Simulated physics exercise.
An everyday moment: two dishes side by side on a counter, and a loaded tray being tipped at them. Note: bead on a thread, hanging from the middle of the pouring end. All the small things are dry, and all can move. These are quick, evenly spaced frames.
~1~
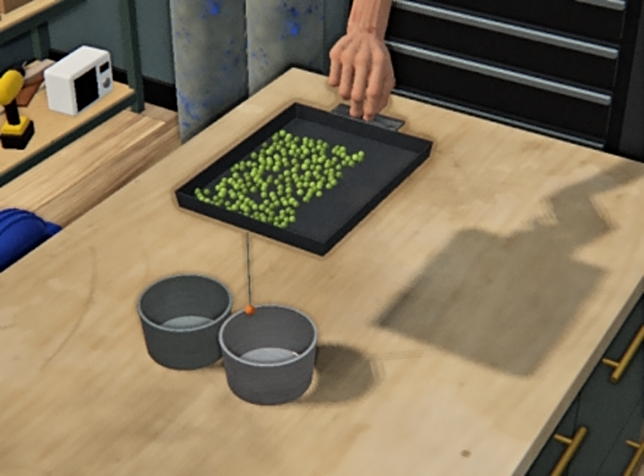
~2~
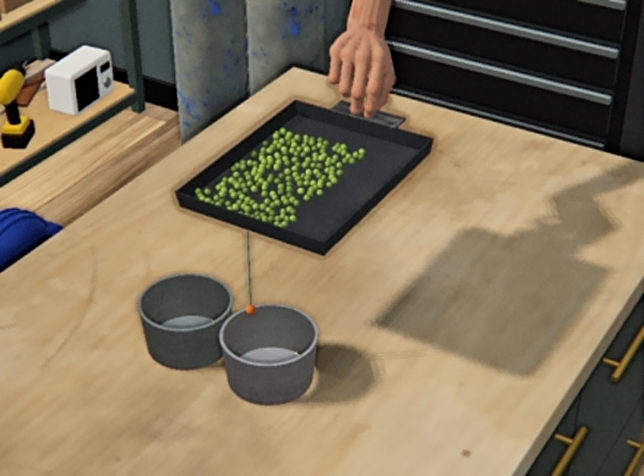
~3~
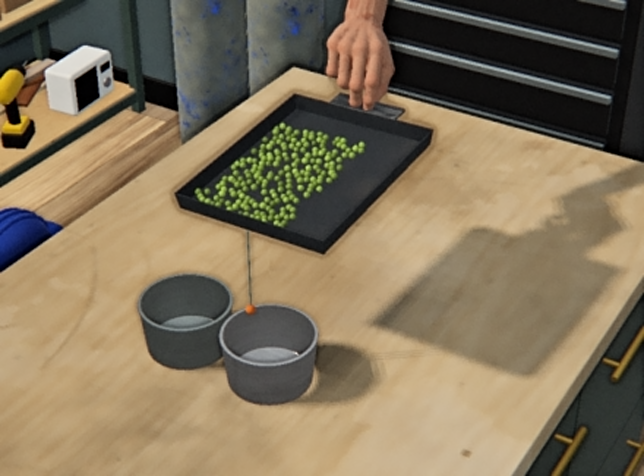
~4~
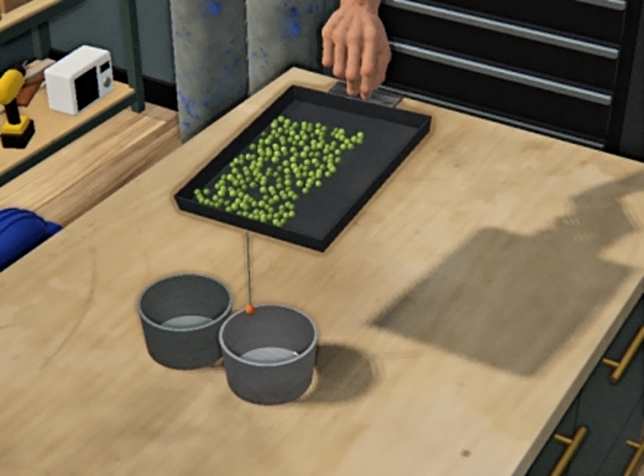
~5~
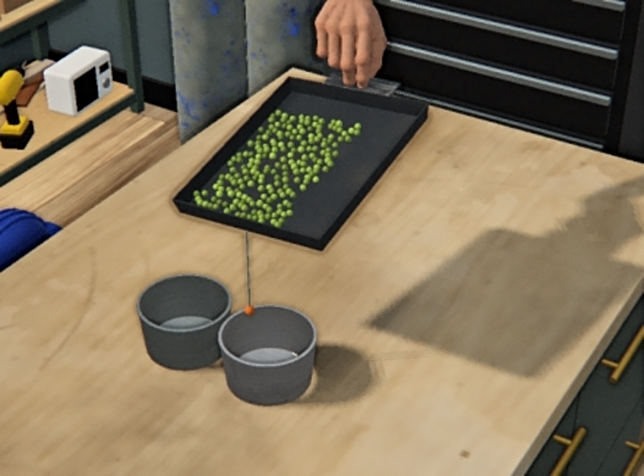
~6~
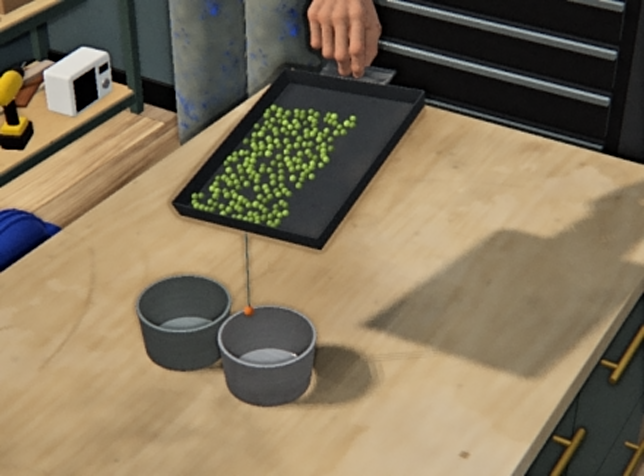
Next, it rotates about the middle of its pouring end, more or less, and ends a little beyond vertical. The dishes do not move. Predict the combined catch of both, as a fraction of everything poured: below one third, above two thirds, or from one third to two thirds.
Above two thirds.
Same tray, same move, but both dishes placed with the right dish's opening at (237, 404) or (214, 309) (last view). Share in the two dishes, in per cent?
Trial 1 near 0 percent, trial 2 near 80 percent.
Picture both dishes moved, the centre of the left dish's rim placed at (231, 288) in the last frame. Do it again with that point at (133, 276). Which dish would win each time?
First try, the dish at left; second try, the dish at right.
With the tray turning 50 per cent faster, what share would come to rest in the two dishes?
Estimate: Around 90%.
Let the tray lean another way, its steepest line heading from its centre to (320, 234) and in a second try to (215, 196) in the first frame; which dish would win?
First it's the dish to the right, then it's the dish to the left.
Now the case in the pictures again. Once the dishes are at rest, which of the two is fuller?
The winner is the left one.
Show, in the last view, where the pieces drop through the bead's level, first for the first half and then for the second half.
Earlier portion about (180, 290); later portion about (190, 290).
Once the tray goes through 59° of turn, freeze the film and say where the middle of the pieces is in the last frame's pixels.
The load's middle is around (212, 199).
Shortly afterwards, tray tipped steeply; all but a few on the tray; only a few in the left dish; only a few in the air.
Next, tray tipped right over; the bulk on the tray; a little in the left dish; a little in the air.
Some moments later, tray tipped past a quarter turn; all but a few in the left dish; only a few outside both.
In the end, tray tipped past a quarter turn; none at all in the right dish; all but a few in the left dish; only a few outside both.
